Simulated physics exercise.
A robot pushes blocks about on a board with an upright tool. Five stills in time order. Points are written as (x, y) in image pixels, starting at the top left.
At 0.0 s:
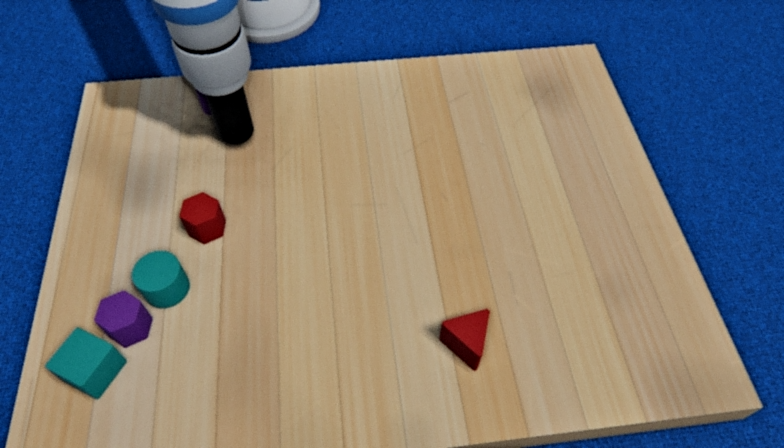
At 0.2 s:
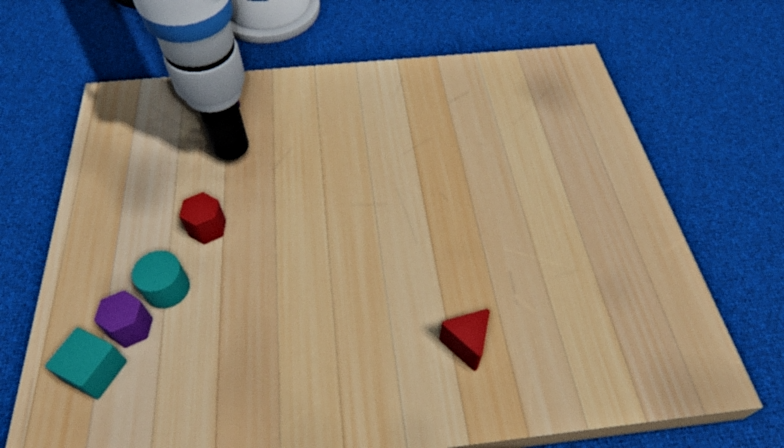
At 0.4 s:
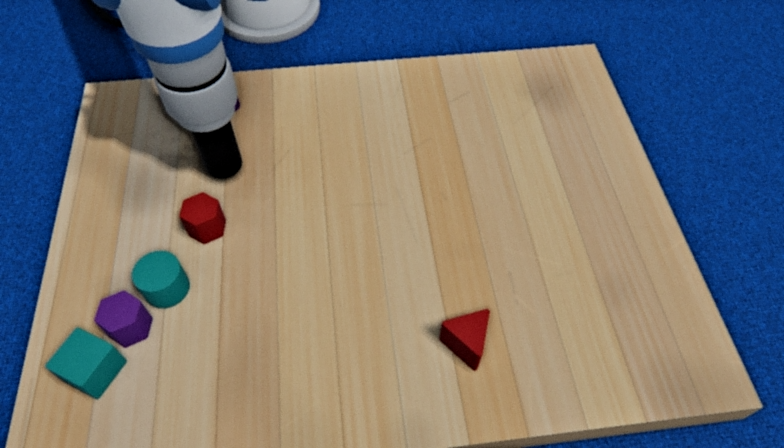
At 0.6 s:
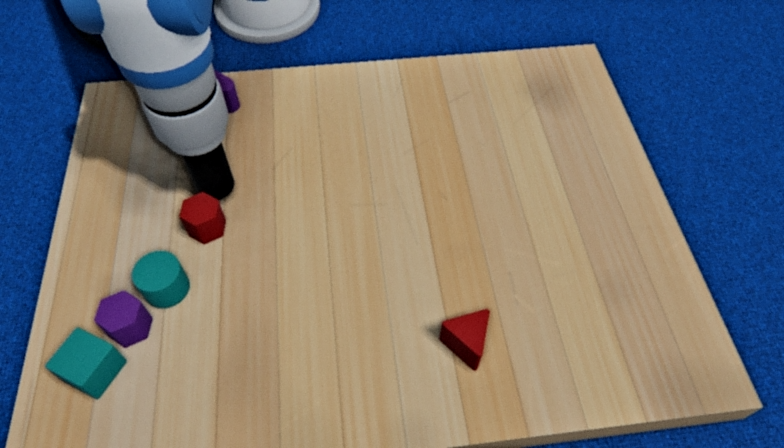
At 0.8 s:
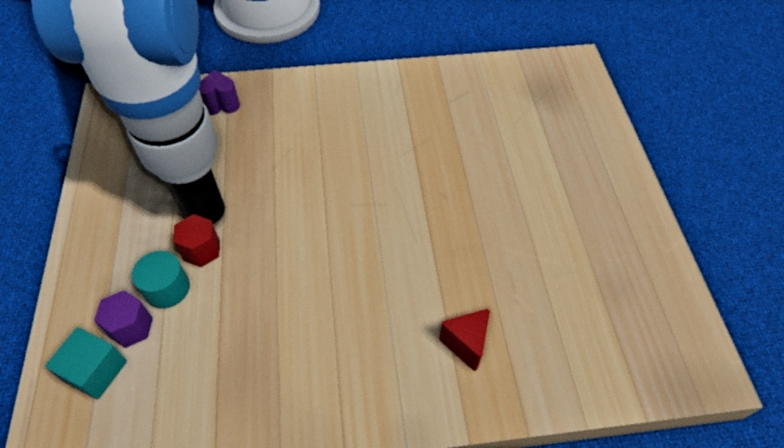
To begin with, a robot arm holds its black tool above a red hexagonal block, near a turquoise disc, a purple hexagonal block and a turquoise square piece, with a red triangle lying apart. The tool moves down and slightly left, then nudges the red hexagonal block a short way toward the disc.
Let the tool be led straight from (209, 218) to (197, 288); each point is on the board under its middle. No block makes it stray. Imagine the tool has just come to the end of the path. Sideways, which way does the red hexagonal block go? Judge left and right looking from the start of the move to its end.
Facing from start to end, it will go to the left.
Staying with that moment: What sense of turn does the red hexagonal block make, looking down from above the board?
My prediction: CCW.
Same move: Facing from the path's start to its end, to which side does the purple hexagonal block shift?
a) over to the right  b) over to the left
Letter a.
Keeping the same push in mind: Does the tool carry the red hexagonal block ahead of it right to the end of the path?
It seems so.
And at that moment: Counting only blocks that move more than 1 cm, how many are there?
Three or more shift.
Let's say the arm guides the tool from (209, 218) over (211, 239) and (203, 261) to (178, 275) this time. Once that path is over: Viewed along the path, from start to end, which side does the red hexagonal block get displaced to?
Answer: Left.
What follows on the original path. Halfway along, tool (201, 247); purple hexagonal block (108, 317); turquoise disc (149, 286); red hexagonal block (192, 268), turned 15° anticlockwise.
At the end, tool (194, 283); turquoise square piece (74, 360); purple hexagonal block (98, 319), turned 15° anticlockwise; turquoise disc (144, 294); red hexagonal block (196, 305), turned 50° anticlockwise.
